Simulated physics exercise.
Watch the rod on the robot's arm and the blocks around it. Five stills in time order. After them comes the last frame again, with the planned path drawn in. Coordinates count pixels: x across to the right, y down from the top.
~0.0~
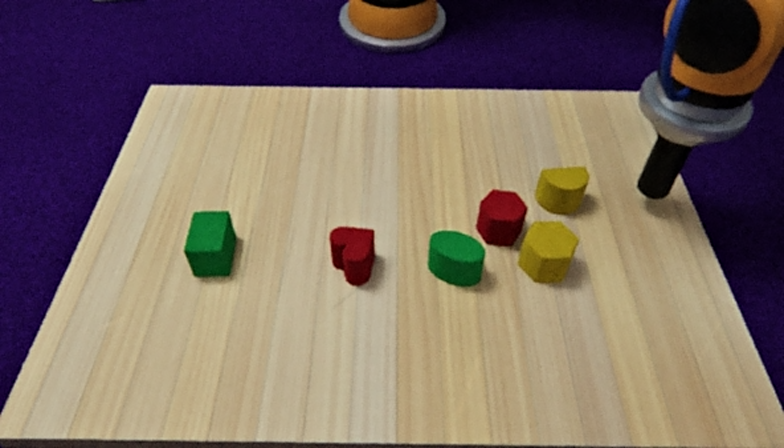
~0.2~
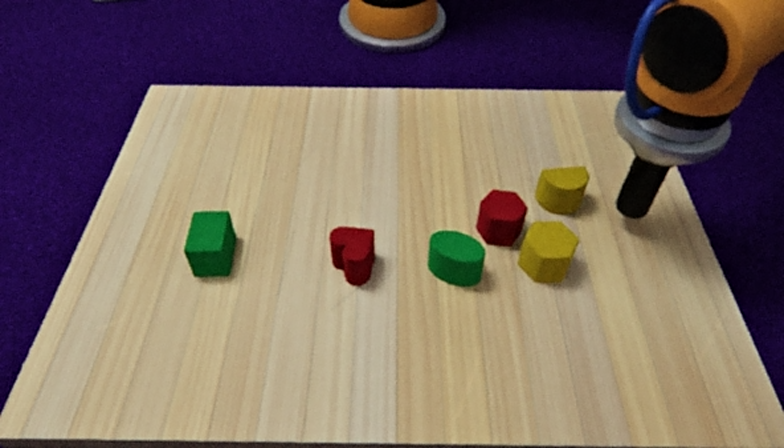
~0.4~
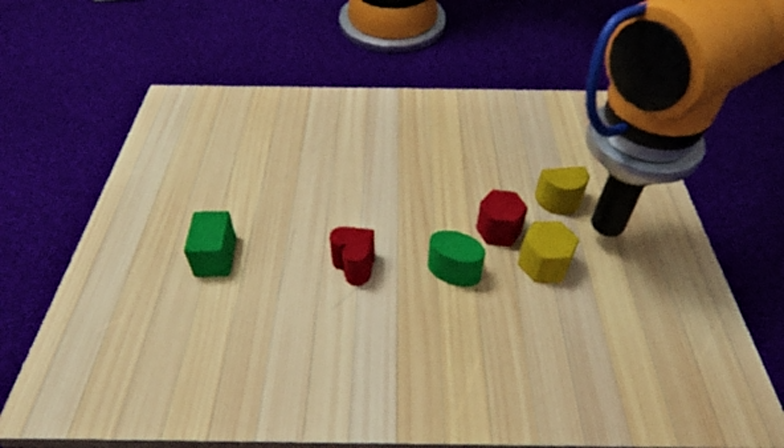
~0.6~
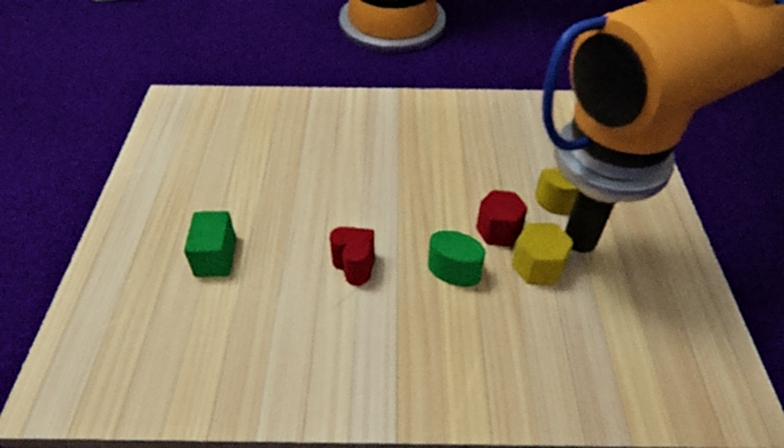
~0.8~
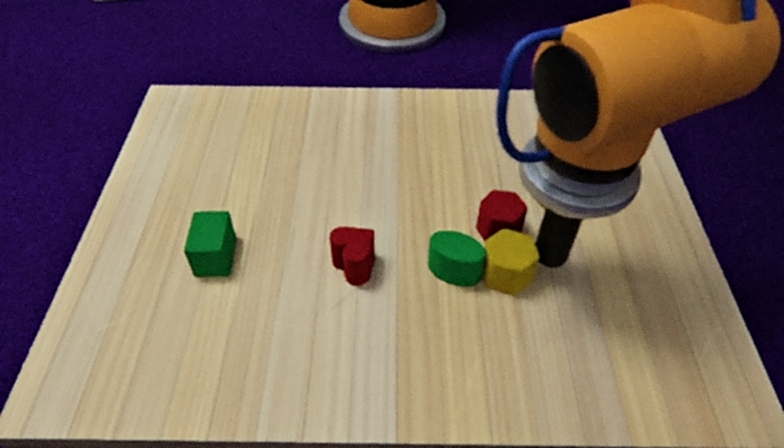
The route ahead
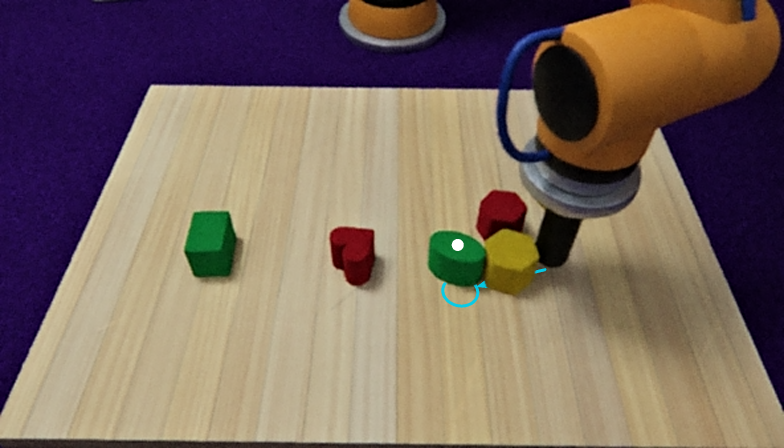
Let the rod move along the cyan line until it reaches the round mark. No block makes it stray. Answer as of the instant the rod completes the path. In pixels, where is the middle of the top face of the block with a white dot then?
If I read the scene right, the answer is (384, 242).
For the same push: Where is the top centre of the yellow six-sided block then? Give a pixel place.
Around pixel (421, 269).
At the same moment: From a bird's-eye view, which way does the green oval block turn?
My answer: Clockwise.
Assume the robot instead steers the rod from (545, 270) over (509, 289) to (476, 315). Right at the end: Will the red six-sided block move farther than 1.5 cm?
My answer is no.
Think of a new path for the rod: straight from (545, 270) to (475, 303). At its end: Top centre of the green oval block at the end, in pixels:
At (398, 239).
The drawn path runs straight from (545, 270) to (460, 291); the dot is on the green oval block.
The first path, step by step. Halfway along, rod at (505, 266); green oval block at (415, 244), turned 25° clockwise; yellow six-sided block at (465, 258).
At the end, rod at (463, 277); red heart at (346, 237); green oval block at (384, 242), turned 75° clockwise; red six-sided block not moved; yellow six-sided block at (421, 269).
